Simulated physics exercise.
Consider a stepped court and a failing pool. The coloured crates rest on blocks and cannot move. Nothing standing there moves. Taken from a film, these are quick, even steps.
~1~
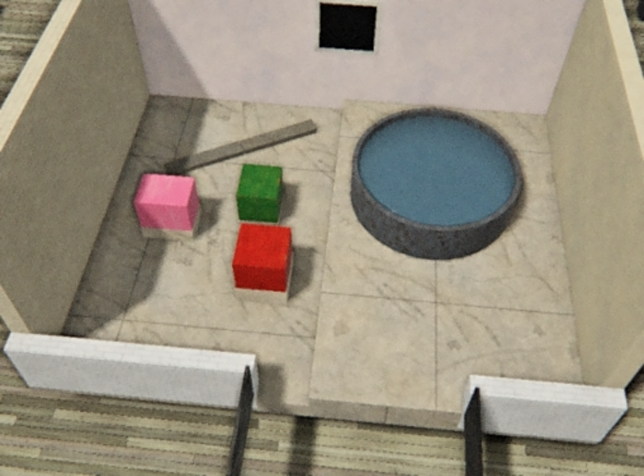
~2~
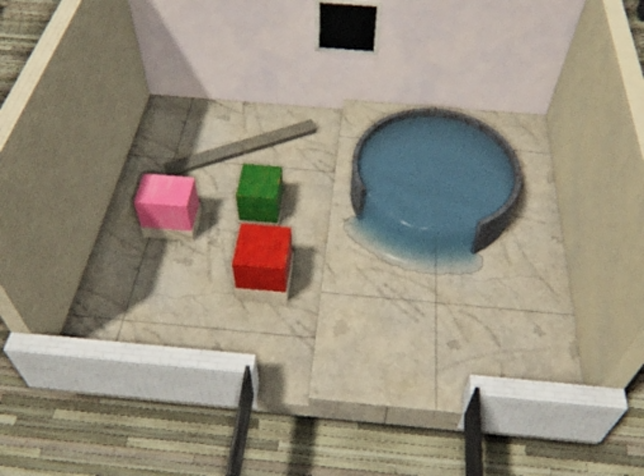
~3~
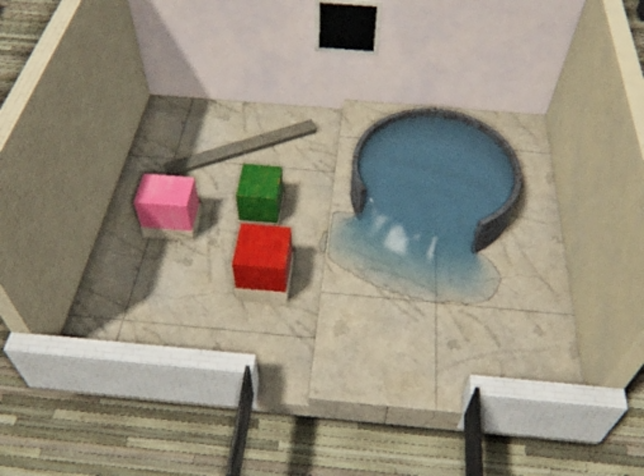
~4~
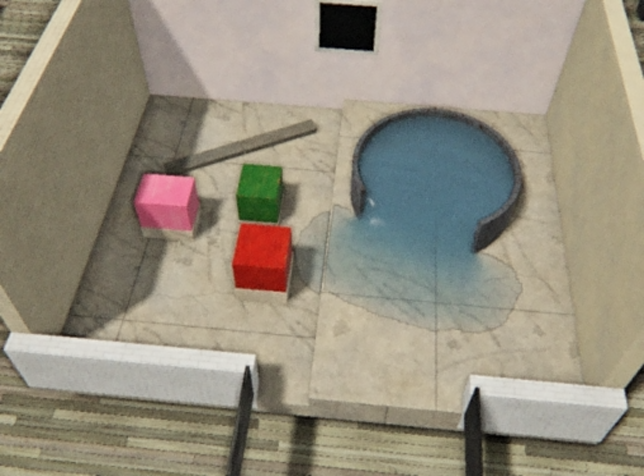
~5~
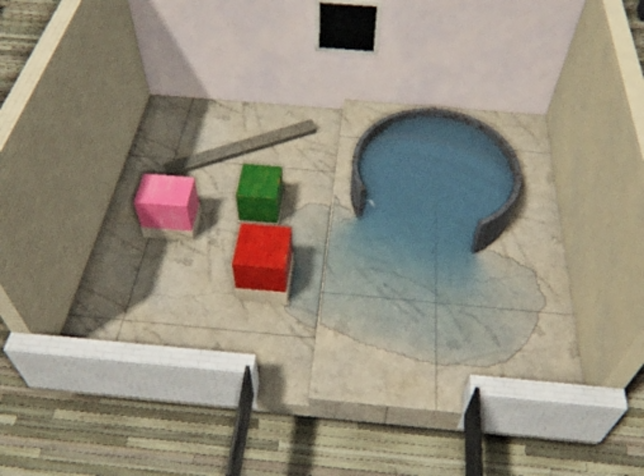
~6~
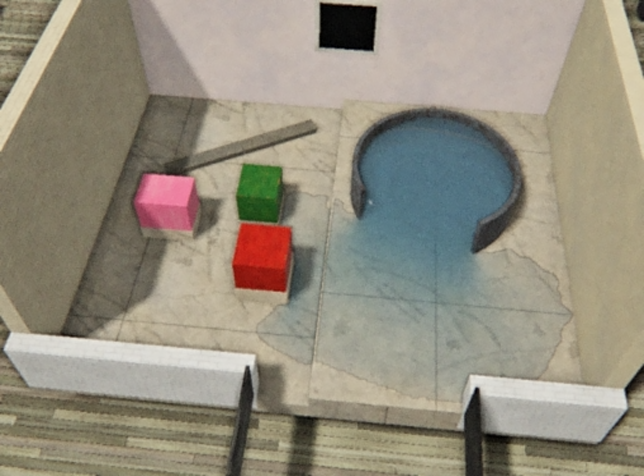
Water fills a round grey-walled pool on the right of a walled, tiled court with a low step, seen from above by a still camera. Pink, green and red blocks sit at left near a slanting grey bar, with a dark square on the back wall. The pool's front opens, and water pours out, spreading forward and sideways across the tiles and over the step beside the red block.
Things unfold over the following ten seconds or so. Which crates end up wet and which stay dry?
The pink crate stays dry; the green crate stays dry; the red crate stays dry.
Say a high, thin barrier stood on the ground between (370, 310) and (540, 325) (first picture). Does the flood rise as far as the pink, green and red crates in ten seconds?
In short: The pink one is safe; the green one takes water; the red one is wetted.
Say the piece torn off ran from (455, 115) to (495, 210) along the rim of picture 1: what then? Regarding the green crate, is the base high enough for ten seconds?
Green crate: Reached.
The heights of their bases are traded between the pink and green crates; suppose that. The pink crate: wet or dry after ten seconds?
Result: The pink crate is untouched.
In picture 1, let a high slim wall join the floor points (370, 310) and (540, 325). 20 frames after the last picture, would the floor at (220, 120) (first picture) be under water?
By then the spot is still untouched.
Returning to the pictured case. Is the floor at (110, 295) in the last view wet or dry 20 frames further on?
That spot: Submerged.
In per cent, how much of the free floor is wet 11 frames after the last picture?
Near 40 in a hundred.
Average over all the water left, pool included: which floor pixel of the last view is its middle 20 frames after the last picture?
Estimate: (398, 261).
A moment on, water covers 35 % of the floor; the pink crate water round its plinth, the green crate water round its plinth, the red crate water round its plinth.
Next, water covers 40 % of the floor; the pink crate water round its plinth, the green crate water round its plinth, the red crate water round its plinth.
Then, water covers 50 % of the floor; the pink crate water round its plinth, the green crate water round its plinth, the red crate water round its plinth.
Later, water covers 70 % of the floor; the pink crate water round its plinth, the green crate water round its plinth, the red crate water round its plinth.
In the end, water covers 90 % of the floor; the pink crate stayed above the water, the green crate stayed above the water, the red crate stayed above the water.
